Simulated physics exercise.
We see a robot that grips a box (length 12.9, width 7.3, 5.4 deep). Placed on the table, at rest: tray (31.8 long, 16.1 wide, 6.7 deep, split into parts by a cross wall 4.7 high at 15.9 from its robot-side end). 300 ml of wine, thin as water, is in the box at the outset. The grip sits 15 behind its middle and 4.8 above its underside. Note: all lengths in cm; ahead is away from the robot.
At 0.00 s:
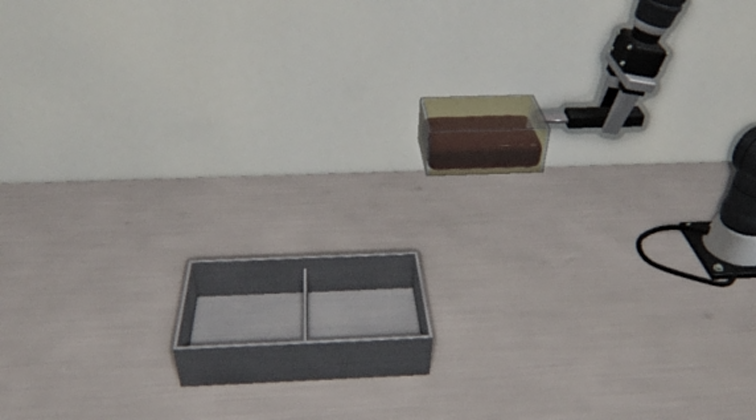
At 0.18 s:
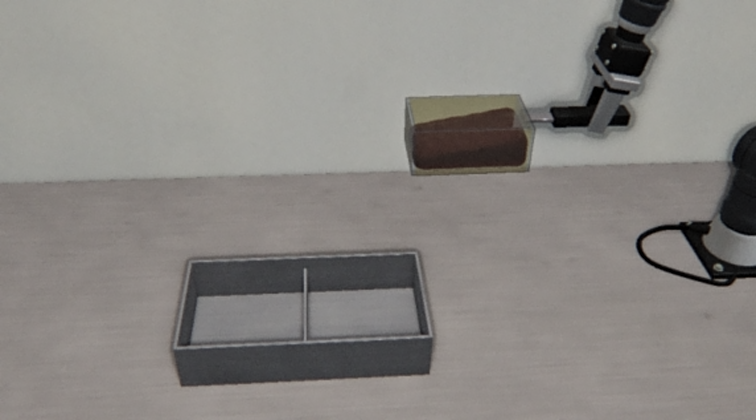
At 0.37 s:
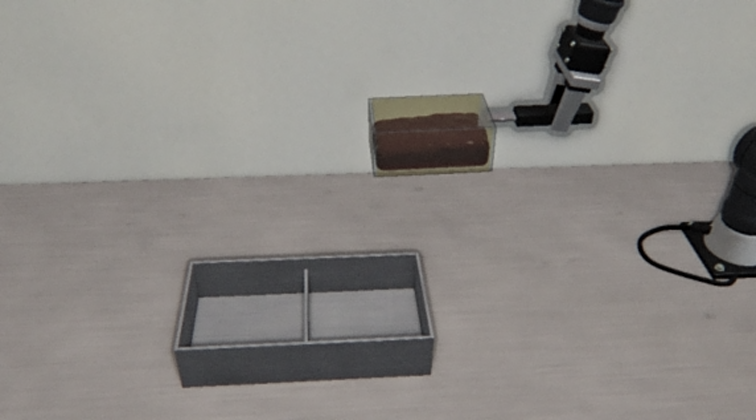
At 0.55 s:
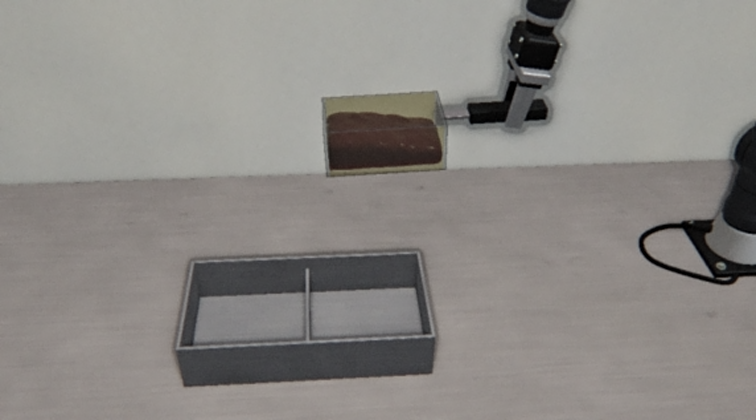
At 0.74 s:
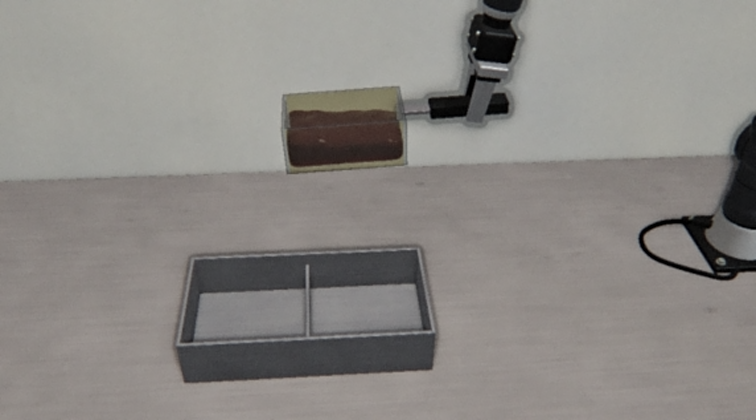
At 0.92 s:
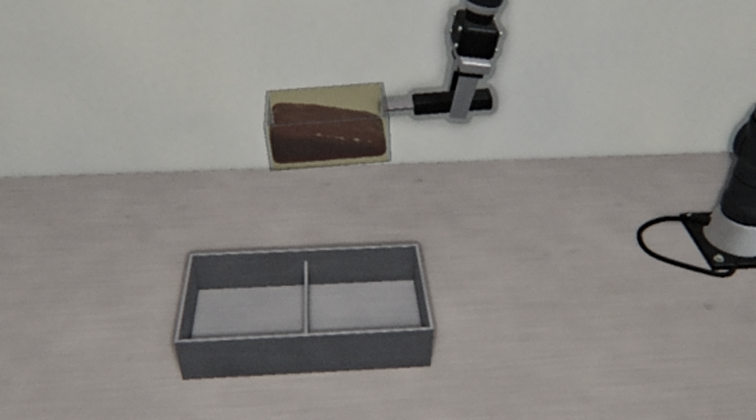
The video shows a robot arm carrying a clear box of dark reddish-brown liquid leftward above a table holding a gray divided tray, the liquid's surface shifting and sloping as the box moves and tilts slightly.
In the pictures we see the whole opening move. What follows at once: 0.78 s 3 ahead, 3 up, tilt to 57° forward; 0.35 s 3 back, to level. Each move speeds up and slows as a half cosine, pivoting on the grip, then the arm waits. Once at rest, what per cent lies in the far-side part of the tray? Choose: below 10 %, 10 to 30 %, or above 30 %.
Above 30 %.
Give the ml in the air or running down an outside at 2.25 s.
I'd put it near 5 ml.
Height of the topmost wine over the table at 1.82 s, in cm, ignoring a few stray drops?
Max height: Near 39 cm above the table.
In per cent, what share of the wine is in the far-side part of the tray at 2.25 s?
Share: Approx. 50%.
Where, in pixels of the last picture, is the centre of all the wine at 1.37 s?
About (322, 180).
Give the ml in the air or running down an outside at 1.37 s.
Roughly 15 ml.
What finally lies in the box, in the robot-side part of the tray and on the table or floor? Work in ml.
Roughly 130, 5, 15 ml.
After 1.37 s, tilted 37° forward, liquid up to 28 above the table; 290 ml in the box, 15 ml in the air or running down outside.
After 1.82 s, tilted 41° forward, liquid up to 74 above the table; 150 ml in the far-side part, 135 ml in the box, 5 ml in the robot-side part, 20 ml in the air or running down outside.
After 2.25 s, level, liquid up to 123 above the table; 150 ml in the far-side part, 130 ml in the box, 10 ml on the table or floor, 5 ml in the robot-side part, 5 ml in the air or running down outside.
After 3.05 s, level, liquid up to 36 above the table; 155 ml in the far-side part, 130 ml in the box, 15 ml on the table or floor, 5 ml in the robot-side part.
In the end, 155 ml in the far-side part, 130 ml in the box, 15 ml on the table or floor, 5 ml in the robot-side part. That is 50 % in the far-side part of the tray.
